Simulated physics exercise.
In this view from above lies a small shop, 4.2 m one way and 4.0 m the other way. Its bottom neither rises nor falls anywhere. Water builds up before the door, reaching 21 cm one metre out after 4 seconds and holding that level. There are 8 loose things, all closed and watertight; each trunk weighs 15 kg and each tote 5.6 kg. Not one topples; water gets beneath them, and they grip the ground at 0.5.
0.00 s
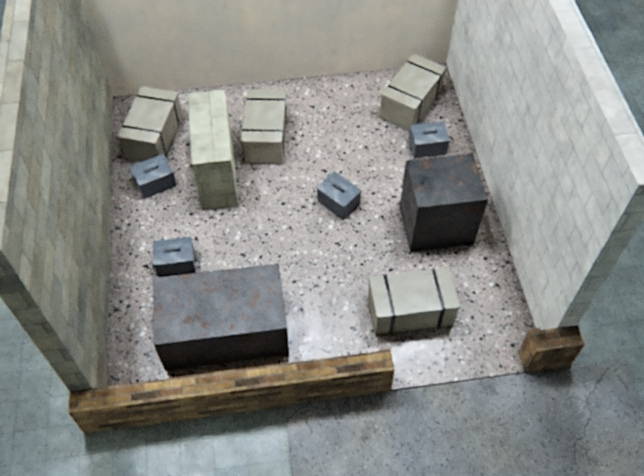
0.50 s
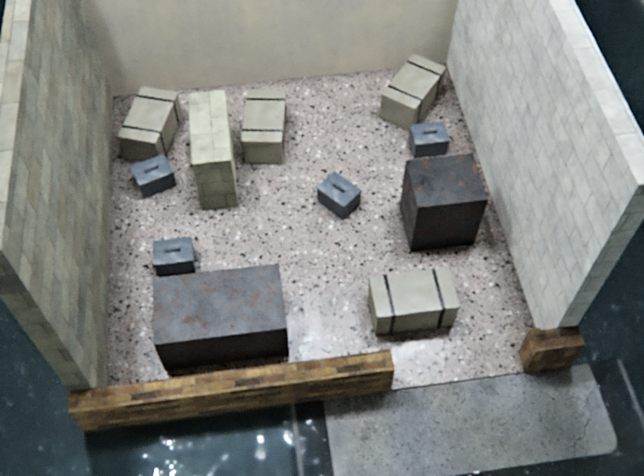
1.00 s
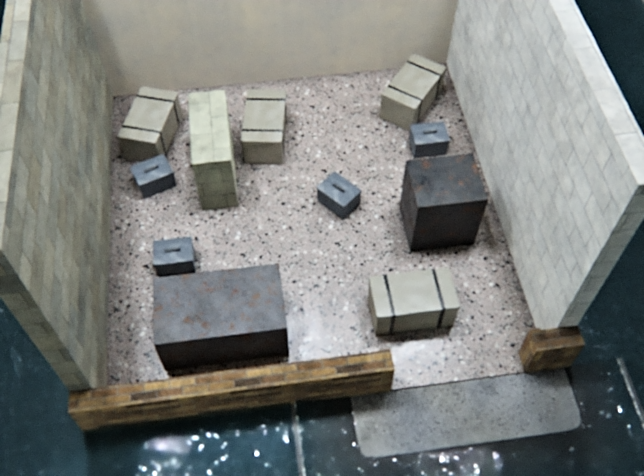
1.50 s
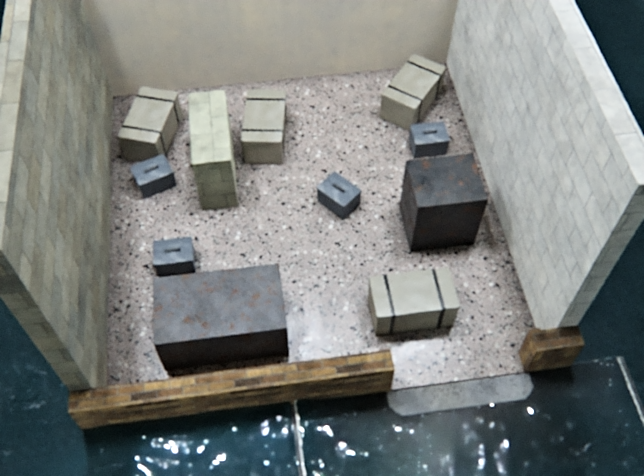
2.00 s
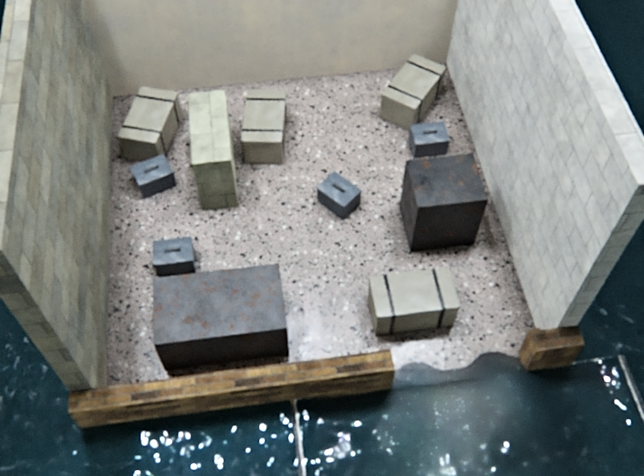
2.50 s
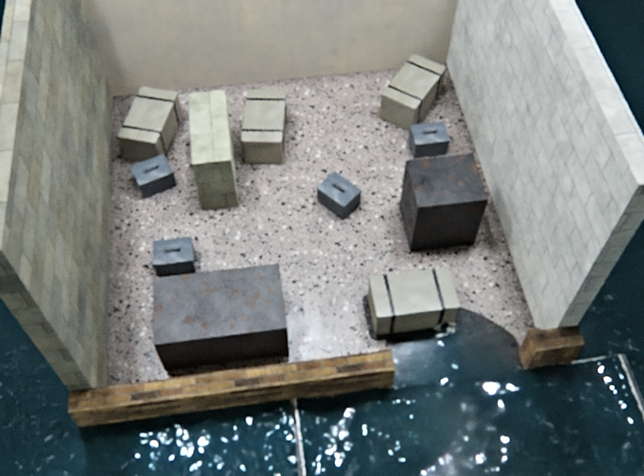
A small open-topped room with pale block walls and a speckled floor is seen from above, with a gap in the low wooden sill at the front right. Two dark rusty boxes, several pale banded crates, a tall pale green block and small blue-grey boxes stand about the floor. Dark water spreads outside, covers the grey slab, and enters through the gap toward the nearest crate, while the objects barely move and the camera stays still.
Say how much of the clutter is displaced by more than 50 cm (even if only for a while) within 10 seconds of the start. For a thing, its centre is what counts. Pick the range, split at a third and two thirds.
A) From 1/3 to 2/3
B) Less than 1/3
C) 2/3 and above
C.
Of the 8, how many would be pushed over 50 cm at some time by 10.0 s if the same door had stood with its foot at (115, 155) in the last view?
Then it comes to 7.
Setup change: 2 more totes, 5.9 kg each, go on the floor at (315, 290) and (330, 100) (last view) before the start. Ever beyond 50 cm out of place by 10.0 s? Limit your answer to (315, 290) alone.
Result: Exceeded.
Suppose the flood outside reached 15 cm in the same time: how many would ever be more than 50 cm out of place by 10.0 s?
With that change, 2 of them.
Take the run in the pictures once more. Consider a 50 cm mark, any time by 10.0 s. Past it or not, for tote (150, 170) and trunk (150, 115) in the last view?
Taking them in turn, I'd say smaller and smaller.
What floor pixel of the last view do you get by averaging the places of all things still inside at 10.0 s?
Around (252, 159).
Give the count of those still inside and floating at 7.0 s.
I'd say 3 of them.
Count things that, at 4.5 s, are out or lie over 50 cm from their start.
My count gives 1.
After 3.5 s 0 of 8 are over 50 cm from their spots; 0 afloat.
After 4.5 s 1 of 8 are over 50 cm from their spots; 0 afloat.
After 7.0 s 3 of 8 are over 50 cm from their spots; 3 afloat.
After 10.0 s 5 of 8 are over 50 cm from their spots, and 6 have been at some point; 8 afloat.
